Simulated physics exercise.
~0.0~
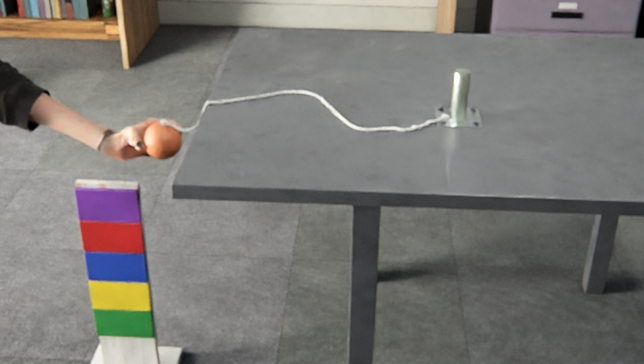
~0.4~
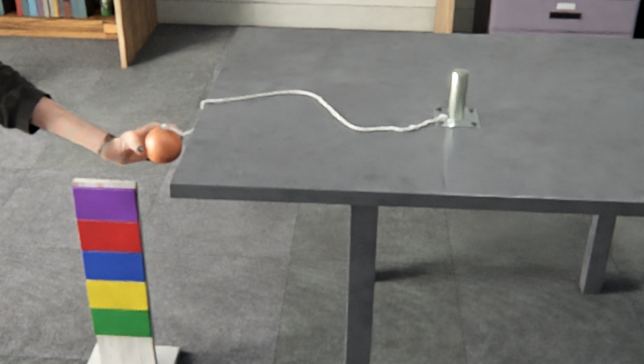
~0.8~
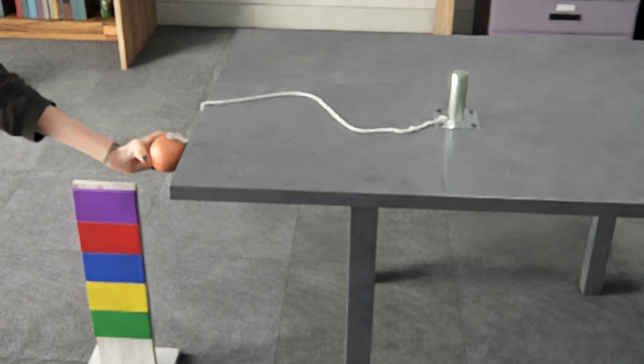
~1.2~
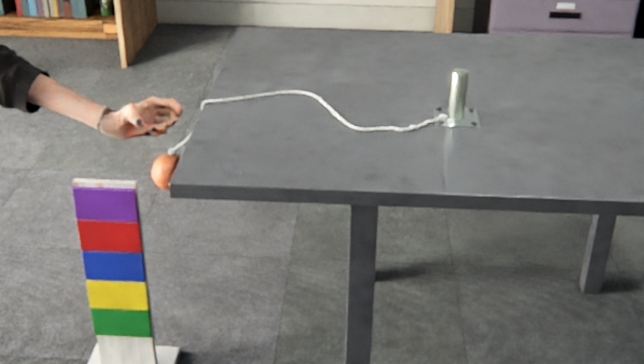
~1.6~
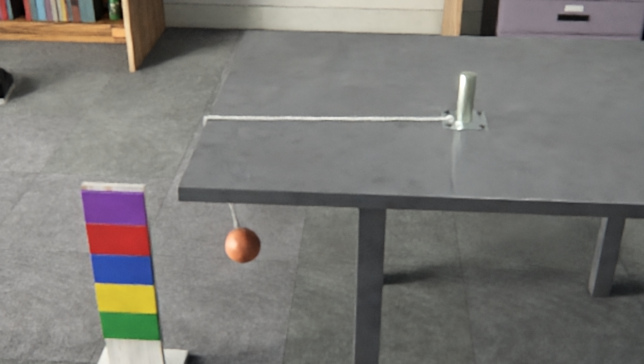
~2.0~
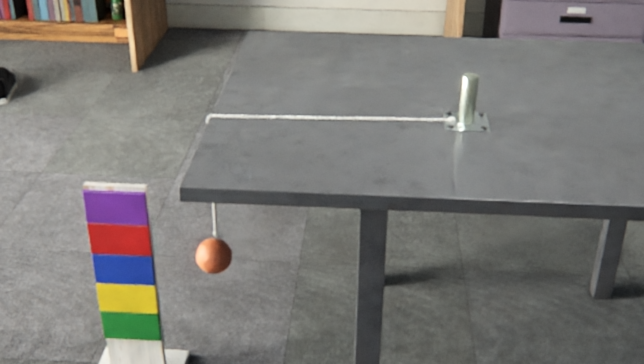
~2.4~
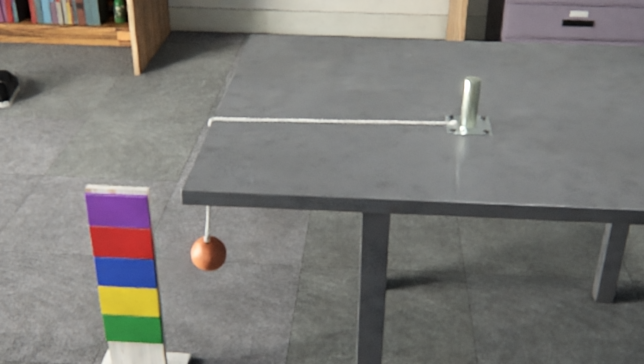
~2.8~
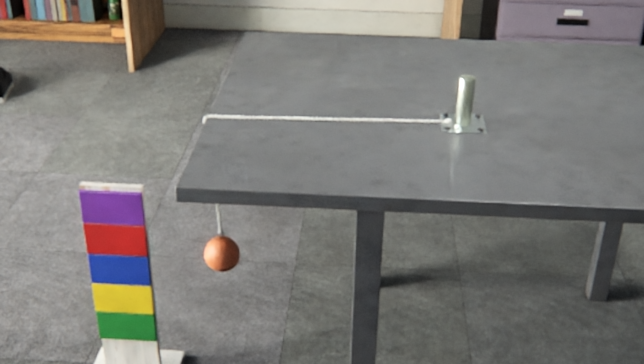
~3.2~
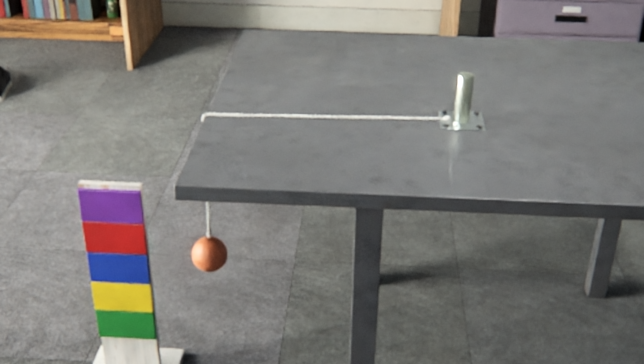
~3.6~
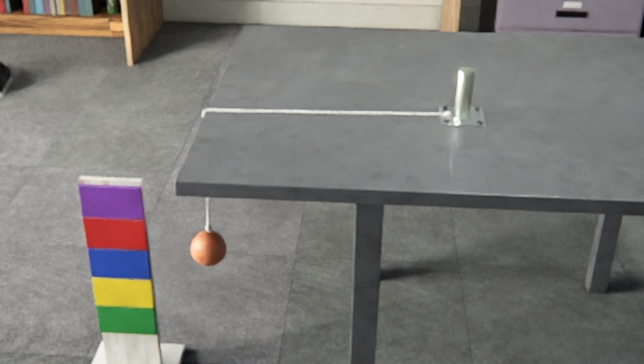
Beside a grey desk, a hand releasing an orange ball on a tied white cord, which drops, swings and hangs level with red.
